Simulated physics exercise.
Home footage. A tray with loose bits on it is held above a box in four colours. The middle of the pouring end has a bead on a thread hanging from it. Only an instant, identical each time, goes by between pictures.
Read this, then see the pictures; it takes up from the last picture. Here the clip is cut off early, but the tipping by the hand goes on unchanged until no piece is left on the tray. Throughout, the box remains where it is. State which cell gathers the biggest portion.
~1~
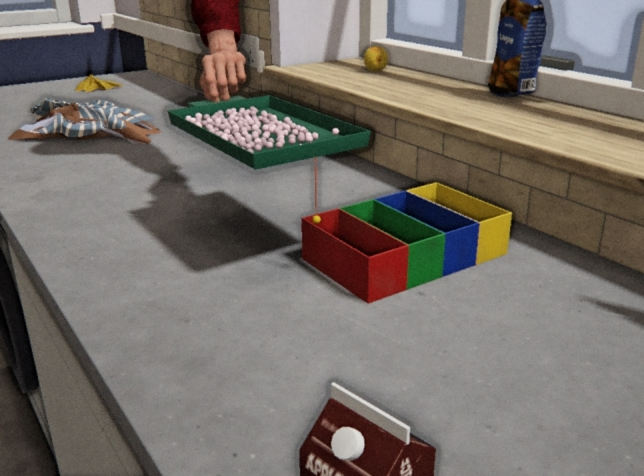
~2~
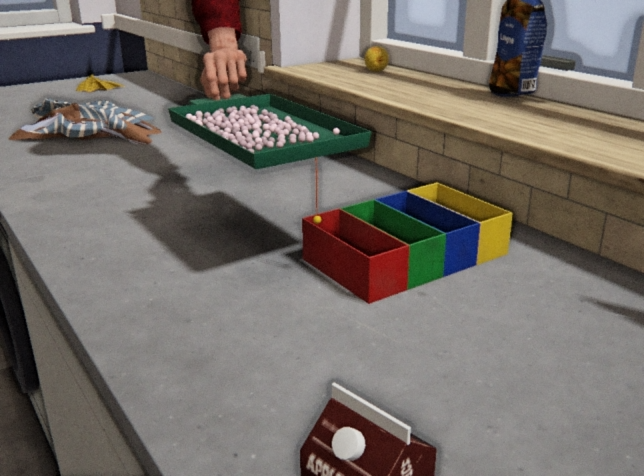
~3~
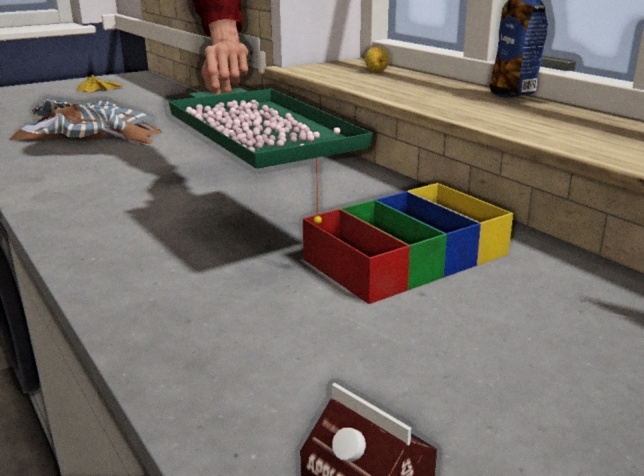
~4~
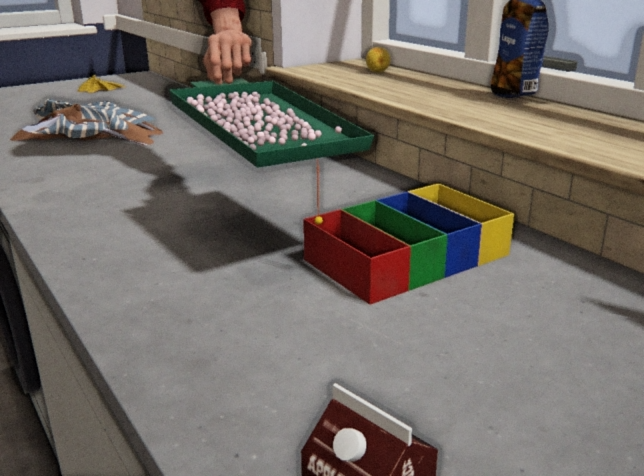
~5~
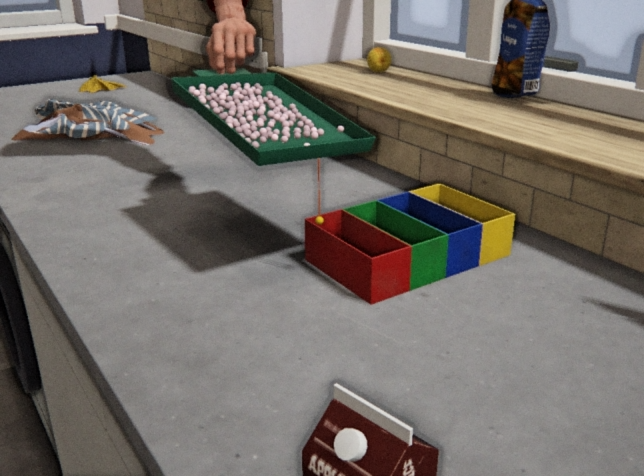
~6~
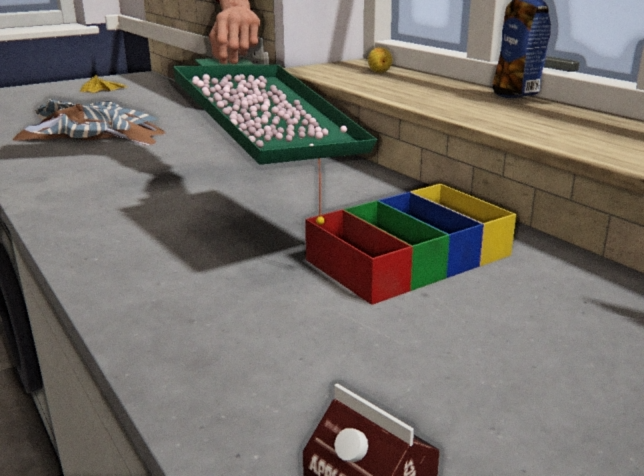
It is the green cell.
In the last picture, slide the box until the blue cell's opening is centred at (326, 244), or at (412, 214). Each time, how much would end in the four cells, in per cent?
Close to 50 %, followed by close to 100 %.
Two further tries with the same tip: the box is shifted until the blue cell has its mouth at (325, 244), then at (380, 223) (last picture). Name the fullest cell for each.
For the first position it is the cell in yellow, and for the second it is the blue cell.
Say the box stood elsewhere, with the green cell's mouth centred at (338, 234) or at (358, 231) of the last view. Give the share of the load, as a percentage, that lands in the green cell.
Respectively 20 percent and 40 percent.
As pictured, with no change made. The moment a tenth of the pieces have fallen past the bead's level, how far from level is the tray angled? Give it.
Close to 60 degrees, I reckon.
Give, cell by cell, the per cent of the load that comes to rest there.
Red cell: Roughly 40; green cell: Roughly 60; blue cell: Roughly 0; yellow cell: Roughly 0.
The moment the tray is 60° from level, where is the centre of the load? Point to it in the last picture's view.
(344, 138).
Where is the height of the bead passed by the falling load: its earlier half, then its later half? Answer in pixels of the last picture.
Around (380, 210), followed by around (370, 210).
Just after the last frame, tray tipped steeply; the larger part on the tray; about a tenth in the green cell; just a few in the red cell; just a few falling or outside the box.
A moment on, tray tipped right over; roughly a quarter on the tray; roughly a third in the green cell; roughly a quarter in the red cell; about a tenth falling or outside the box.
Further on, tray tipped past a quarter turn; roughly two thirds in the green cell; roughly a third in the red cell; just a few falling or outside the box.
When it is over, tray tipped past a quarter turn; roughly two thirds in the green cell; roughly a third in the red cell; not one in the blue cell; not one in the yellow cell; just a few outside the box.
